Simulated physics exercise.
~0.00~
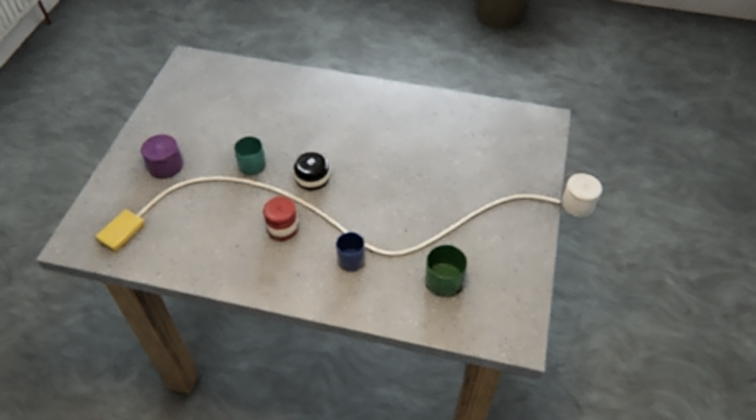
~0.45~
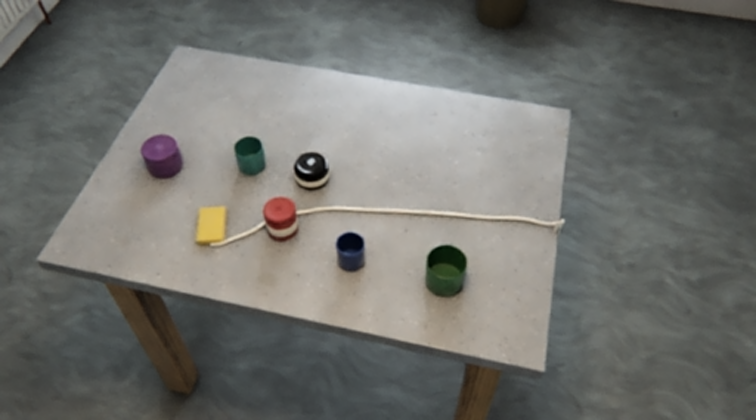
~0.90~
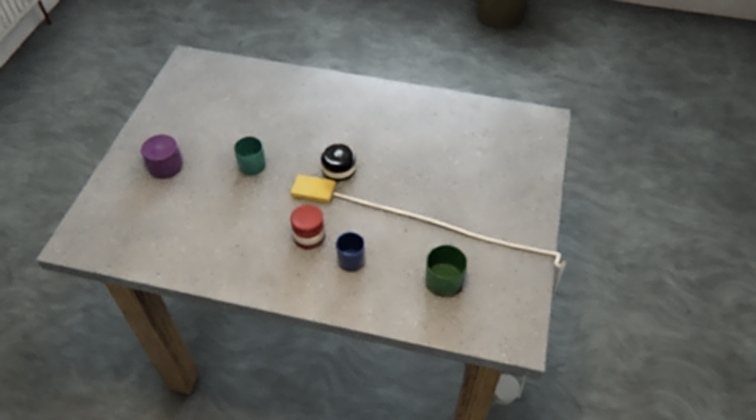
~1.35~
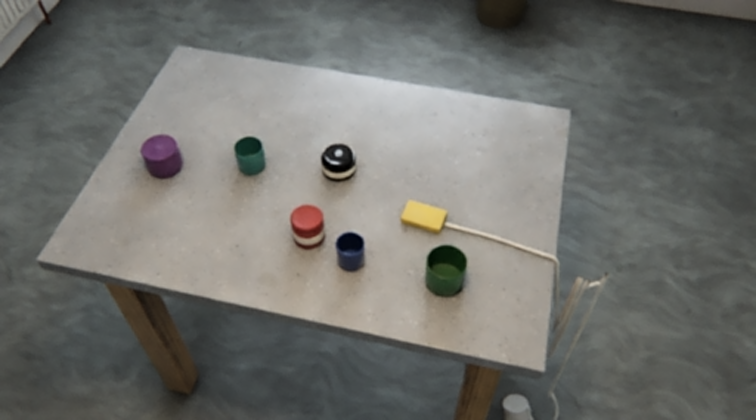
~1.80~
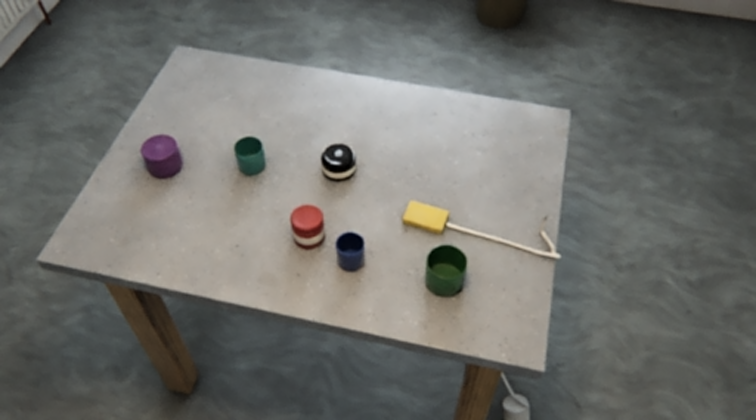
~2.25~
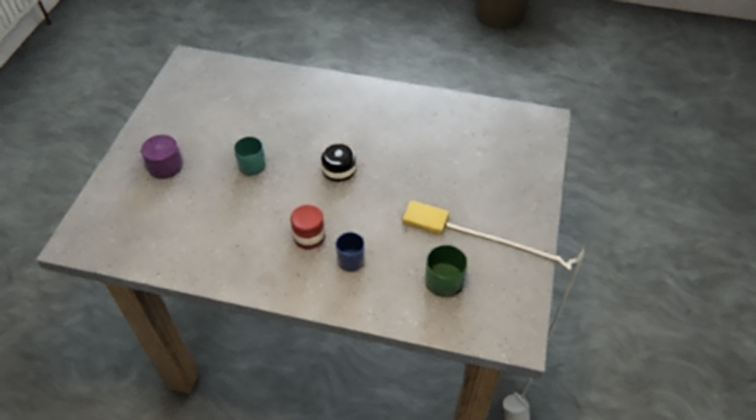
On a gray folding table, a white speaker drops off the right side, pulling a cable and yellow phone rightward past scattered containers; the red canister and black jar shift slightly right, and the phone stops near the green cup, still on the table, with the speaker hanging below.
